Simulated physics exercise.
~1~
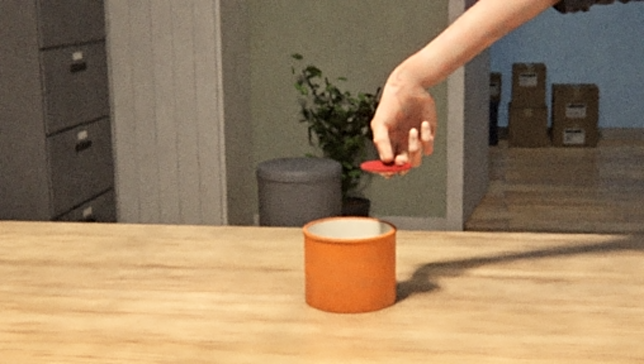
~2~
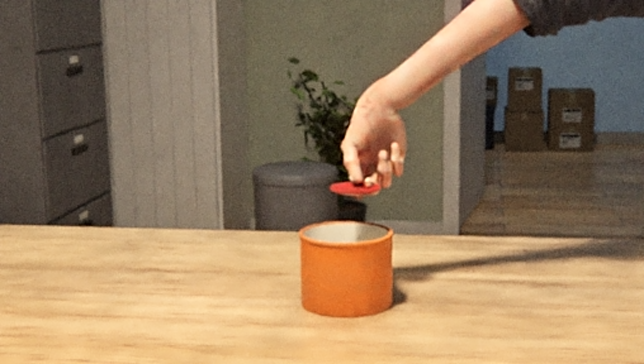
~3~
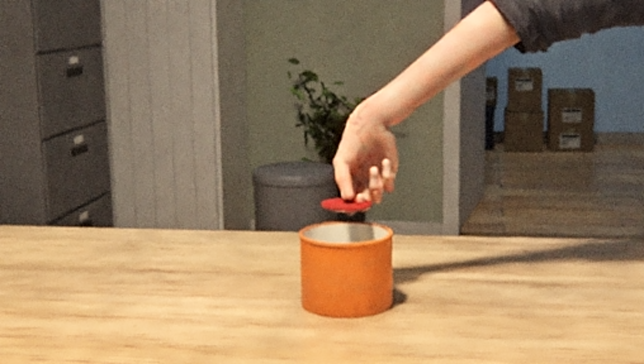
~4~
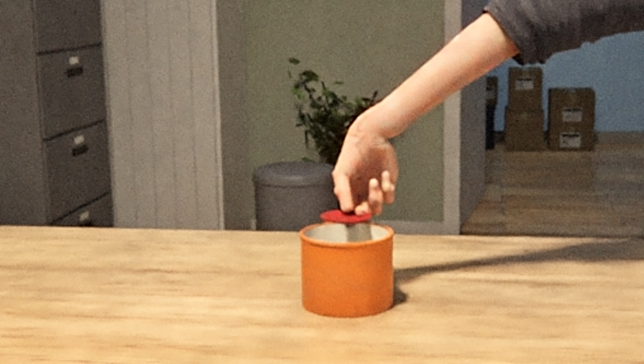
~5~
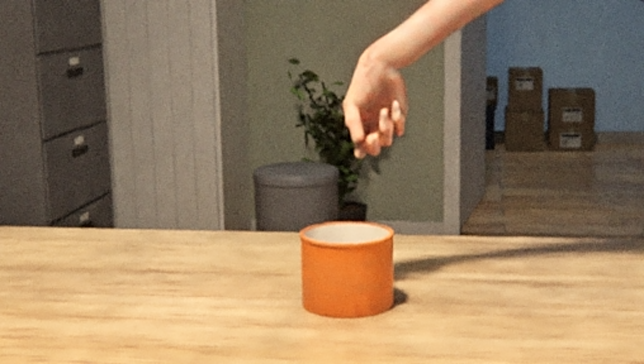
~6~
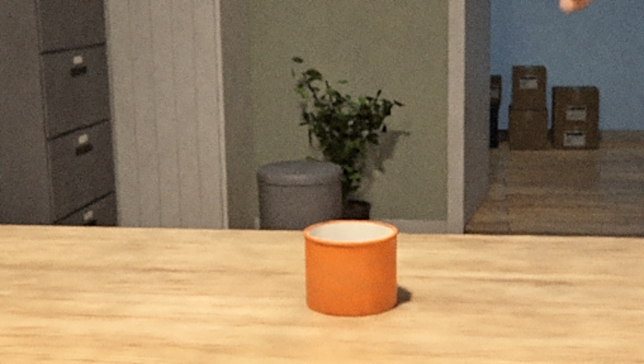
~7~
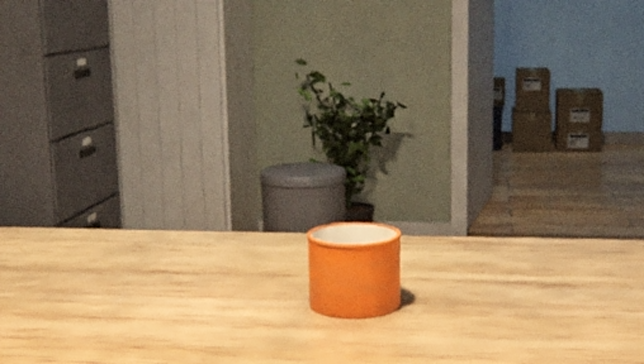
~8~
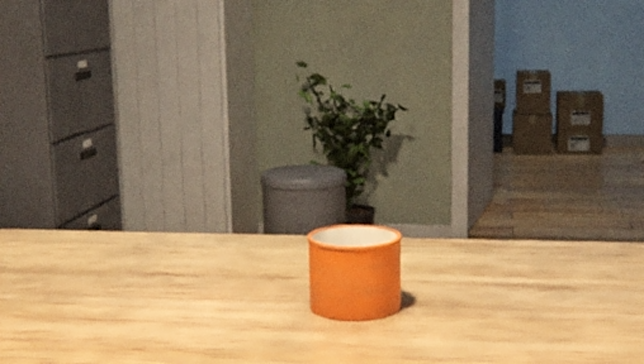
In the video, a hand lowers a small red saucer over an orange pot on a wooden table and lets go, and the saucer drops inside past the rim. The hand withdraws to the upper right, leaving the pot standing uncovered with the saucer out of sight.
